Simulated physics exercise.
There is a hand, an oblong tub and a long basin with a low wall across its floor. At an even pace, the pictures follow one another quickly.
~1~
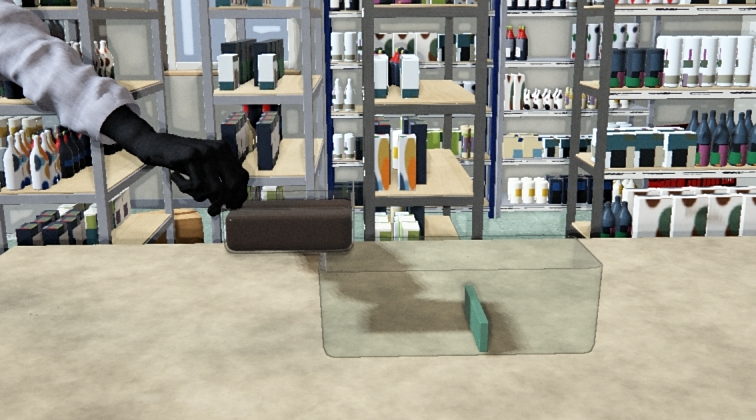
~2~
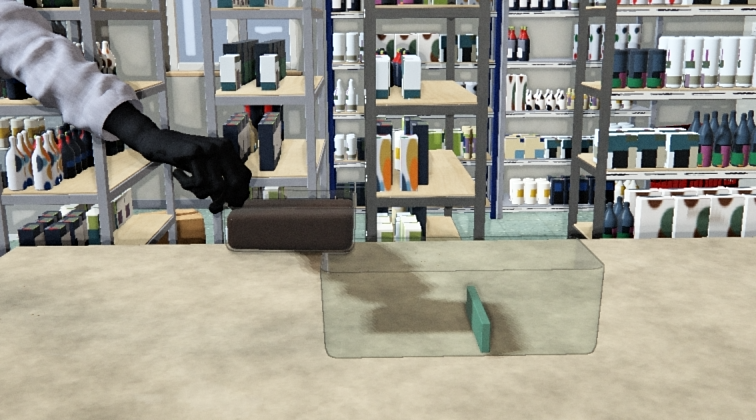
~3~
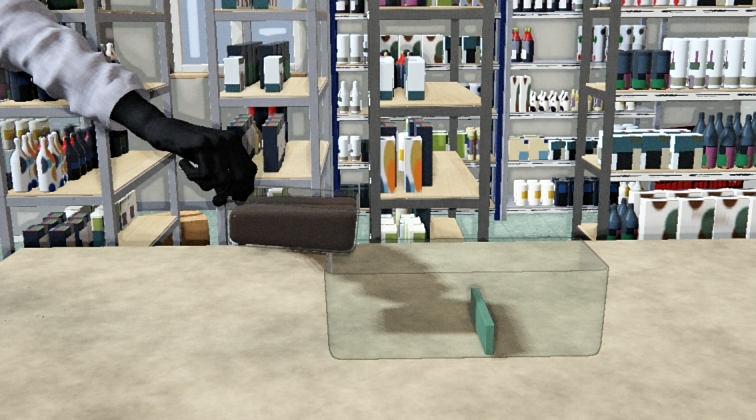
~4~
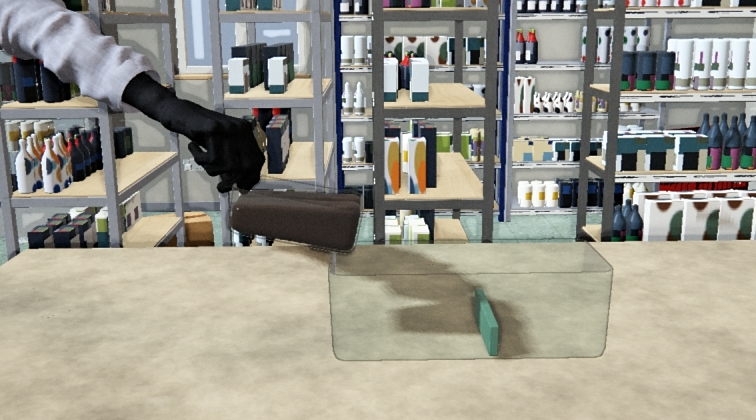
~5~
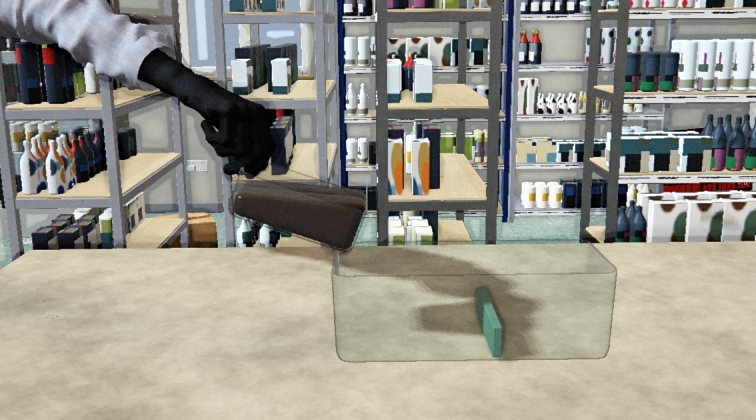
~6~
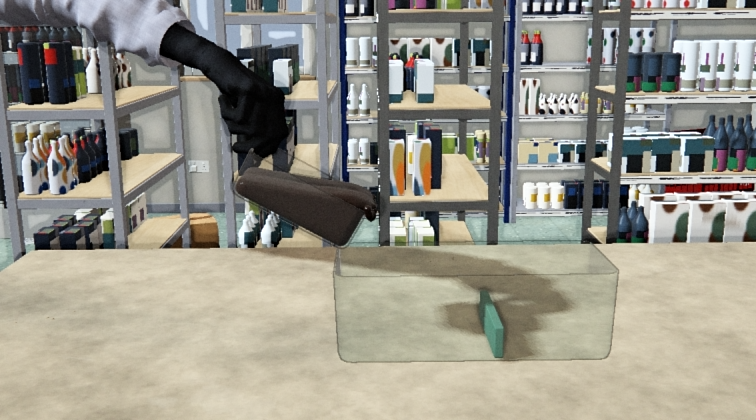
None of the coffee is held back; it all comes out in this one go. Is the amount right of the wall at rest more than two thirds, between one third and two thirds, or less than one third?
The share right of the wall will be small, below one third.
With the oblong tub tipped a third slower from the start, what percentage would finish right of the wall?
Near 10 %.
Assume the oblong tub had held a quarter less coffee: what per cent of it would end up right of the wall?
Best guess: Around 5 %.
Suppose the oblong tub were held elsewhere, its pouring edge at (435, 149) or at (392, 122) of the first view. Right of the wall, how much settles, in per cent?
Close to 75 % for the first start and close to 60 % for the second.
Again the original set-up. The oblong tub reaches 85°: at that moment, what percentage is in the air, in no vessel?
Airborne fraction: Approx. 50 %.
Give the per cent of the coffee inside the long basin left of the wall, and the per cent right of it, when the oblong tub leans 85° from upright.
You'd find 35 per cent on the left and 0 per cent on the right.
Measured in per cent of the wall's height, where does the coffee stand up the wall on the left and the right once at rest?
Left part: 50 per cent, right part: 10 per cent.
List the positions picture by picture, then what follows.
Tilt 0°; pouring edge (353, 200); surface from (230, 209) to (352, 208); the long basin's rim runs from (321, 255) to (588, 252); the wall's top is at (476, 304), in the first picture.
Tilt 1°; pouring edge (355, 201); surface from (232, 208) to (354, 207), in the second picture.
Tilt 5°; pouring edge (359, 203); surface from (235, 205) to (357, 205), in the third picture.
Tilt 11°; pouring edge (363, 204); surface from (238, 198) to (360, 202), in the fourth picture.
Tilt 19°; pouring edge (366, 205); surface from (241, 187) to (364, 200); 2 per cent is over the edge, in the fifth picture.
Tilt 29°; pouring edge (367, 206); surface from (242, 174) to (358, 193); 7 per cent is over the edge, in the sixth picture.
A moment on, the tilt is 85° and 17 per cent is still to pour, 34 is left of the wall and 0 right of it.
Next, the tilt is 101° and 3 per cent is still to pour, 80 is left of the wall and 7 right of it.
Then the tilt is 101° and 0 per cent is still to pour, 81 is left of the wall and 11 right of it.
Later the tilt is 101° and 0 per cent is still to pour, 83 is left of the wall and 11 right of it.
In the end 82 per cent lies left of the wall, 12 right of it and 6 outside.
